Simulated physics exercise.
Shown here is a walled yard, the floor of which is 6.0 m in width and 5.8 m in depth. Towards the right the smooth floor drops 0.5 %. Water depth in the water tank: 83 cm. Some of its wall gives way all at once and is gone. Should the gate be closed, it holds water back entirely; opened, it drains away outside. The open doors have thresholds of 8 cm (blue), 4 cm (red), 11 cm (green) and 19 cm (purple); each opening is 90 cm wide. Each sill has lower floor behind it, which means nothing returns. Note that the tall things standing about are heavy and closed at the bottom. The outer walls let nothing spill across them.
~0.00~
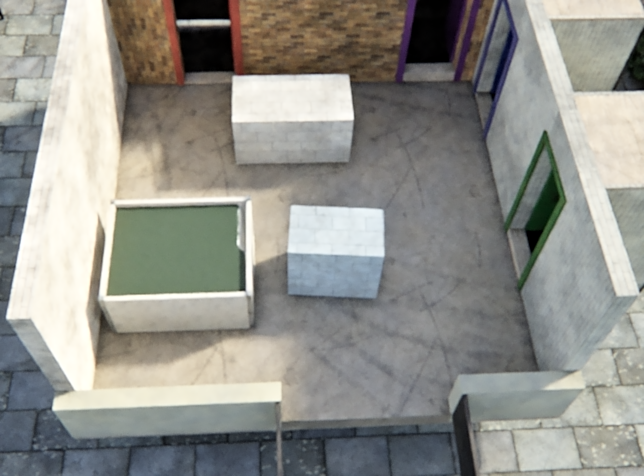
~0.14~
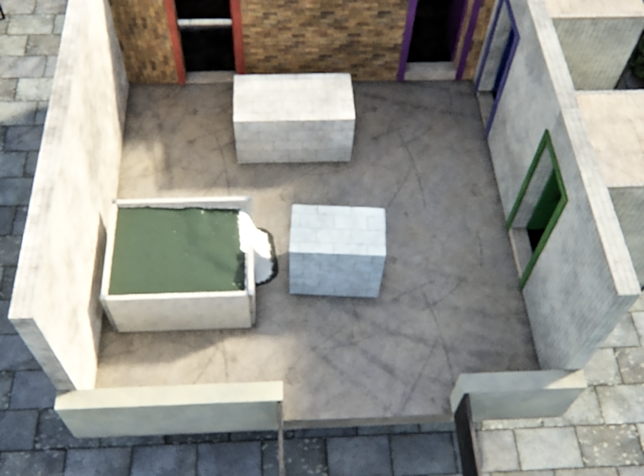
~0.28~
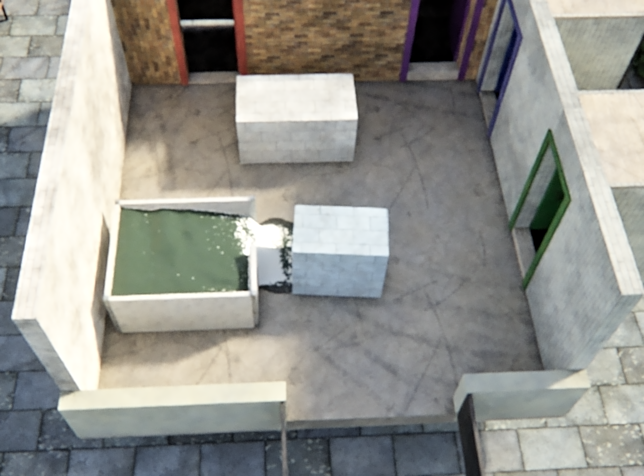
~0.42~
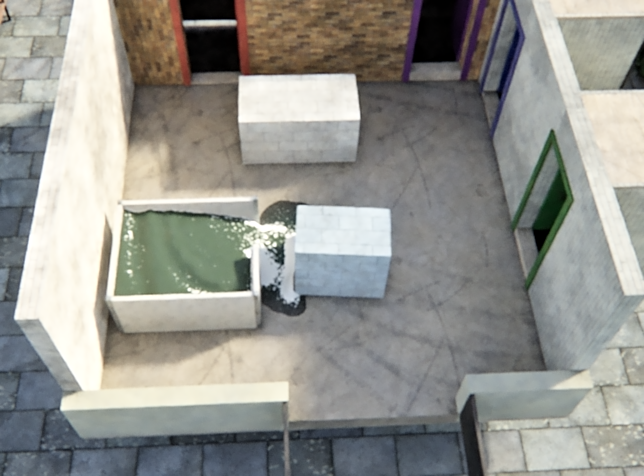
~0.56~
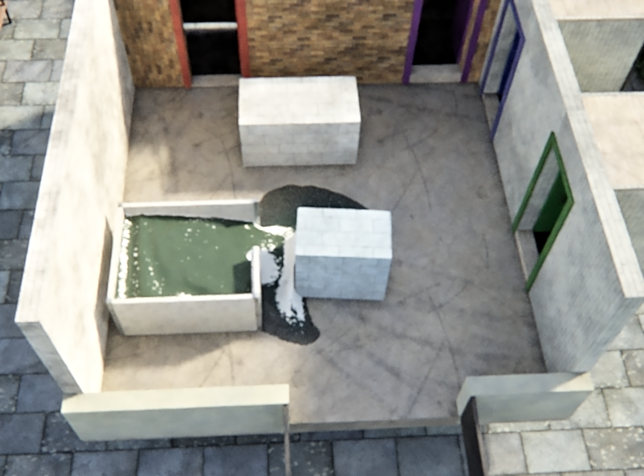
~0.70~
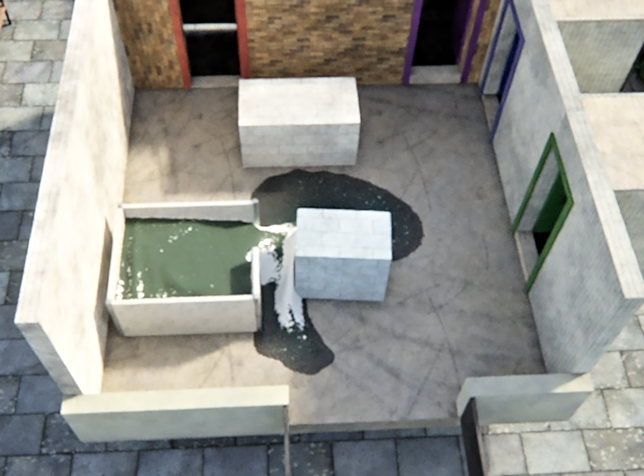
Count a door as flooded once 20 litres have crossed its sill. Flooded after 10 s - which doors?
Outcome: Blue door: Tops it; red door: Fails to top it; green door: Fails to top it; purple door: Fails to top it.
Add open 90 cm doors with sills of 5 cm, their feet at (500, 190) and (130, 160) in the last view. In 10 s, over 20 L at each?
First door beyond the limit, second door short of the limit.
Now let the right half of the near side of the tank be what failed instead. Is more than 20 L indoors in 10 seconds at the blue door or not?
At the blue door the limit is not exceeded.
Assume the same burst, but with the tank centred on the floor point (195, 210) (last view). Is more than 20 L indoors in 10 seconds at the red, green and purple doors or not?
Against the limit, the red door stays within it, the green door exceeds it and the purple door stays within it.
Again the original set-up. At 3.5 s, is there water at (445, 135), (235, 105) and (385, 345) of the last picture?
Soaked, untouched, untouched.
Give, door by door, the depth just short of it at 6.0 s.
Measured in centimetres, the blue door gives 13, the red door 5, the green door 5 and the purple door 11.
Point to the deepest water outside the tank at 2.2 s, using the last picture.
In the final picture, near (290, 265).
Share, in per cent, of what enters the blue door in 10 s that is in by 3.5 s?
Roughly 55 percent is in by then.
After 1.4 s water covers 30 % of the floor and is deepest (58 cm) near (290, 265); blue door not reached, red door not reached, green door not reached, purple door not reached.
After 2.2 s water covers 45 % of the floor and is deepest (42 cm) near (290, 265); blue door 17 cm at the sill, 20 L in, red door not reached, green door 10 cm at the sill, 0 L in, purple door 5 cm at the sill, 0 L in.
After 3.5 s water covers 60 % of the floor and is deepest (32 cm) near (290, 265); blue door 14 cm at the sill, 51 L in, red door not reached, green door 8 cm at the sill, 0 L in, purple door 14 cm at the sill, 0 L in.
After 6.0 s water covers 85 % of the floor and is deepest (19 cm) near (290, 265); blue door 13 cm at the sill, 84 L in, red door 5 cm at the sill, 0 L in, green door 5 cm at the sill, 0 L in, purple door 11 cm at the sill, 0 L in.
After 10.0 s water covers 95 % of the floor and is deepest (10 cm) near (290, 265); blue door 7 cm at the sill, 95 L in, red door 7 cm at the sill, 4 L in, green door 5 cm at the sill, 0 L in, purple door 7 cm at the sill, 0 L in.
